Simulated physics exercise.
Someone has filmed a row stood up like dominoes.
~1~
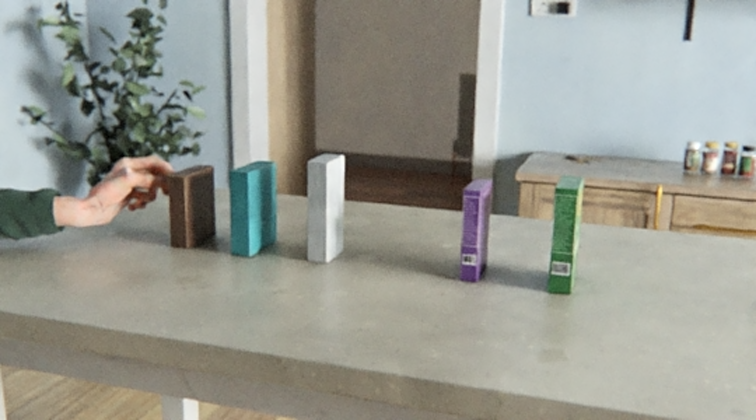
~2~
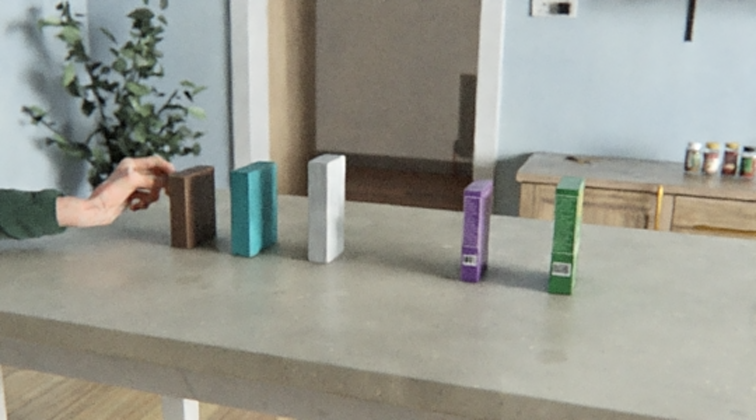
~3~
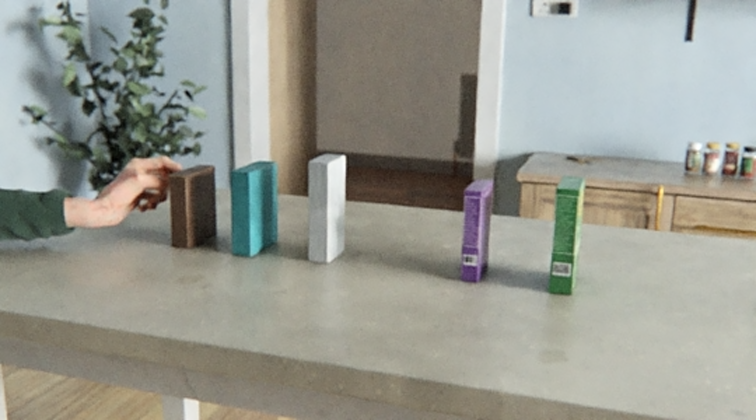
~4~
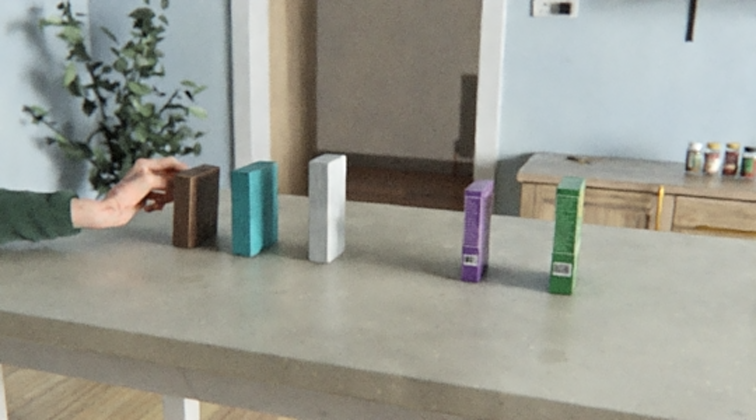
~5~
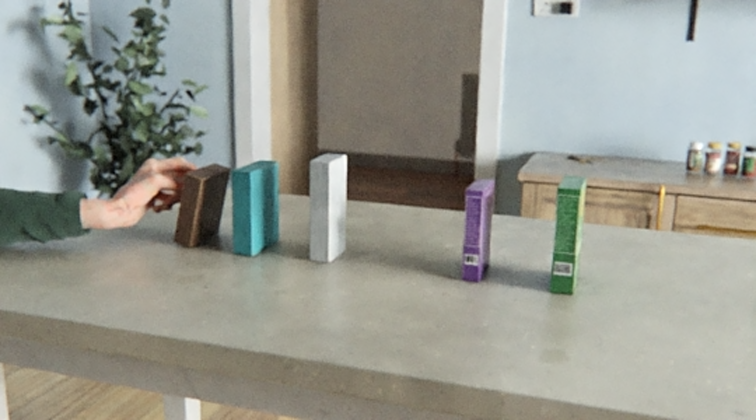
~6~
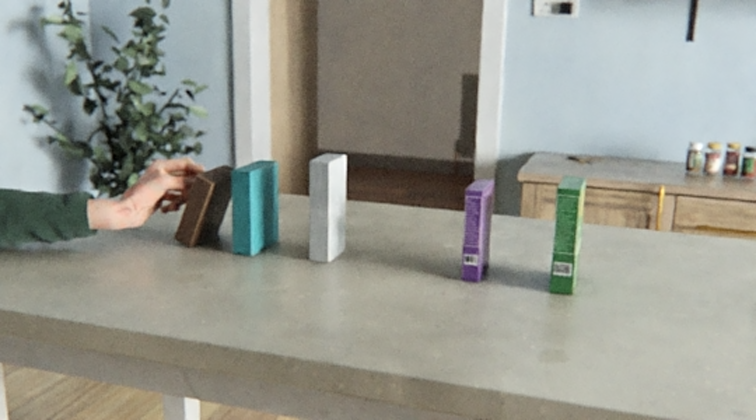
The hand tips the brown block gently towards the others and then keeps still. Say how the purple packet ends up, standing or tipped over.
The purple packet keeps standing.
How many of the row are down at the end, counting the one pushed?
3 of them.
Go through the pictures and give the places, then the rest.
Purple packet (476, 230); turquoise block (254, 208), in the first picture.
Turquoise block (255, 208); white board (326, 209), in the second picture.
Turquoise block (255, 208); white board (327, 208), in the third picture.
Brown block 5° over; turquoise block (255, 208); white board (327, 208), in the fourth picture.
Brown block 13° over; turquoise block (256, 207); white board (328, 208), in the fifth picture.
Brown block 23° over; purple packet (478, 230); turquoise block (256, 207), in the sixth picture.
Then, 0.30 s on from there, brown block 59° over; turquoise block turned 17° from how it was put.
Then, 0.50 s on from there, brown block 90° over; turquoise block turned 57° from how it was put; white board turned 17° from how it was put.
Then, 0.60 s on from there, brown block 90° over; turquoise block turned 74° from how it was put; white board turned 55° from how it was put.
Then, 0.70 s on from there, brown block 90° over; white board on its side; turquoise block on its side.
In the end, toppled on the table, turquoise block and white board; purple packet unmoved. At the end, from the last picture's camera, purple packet near (478, 230).
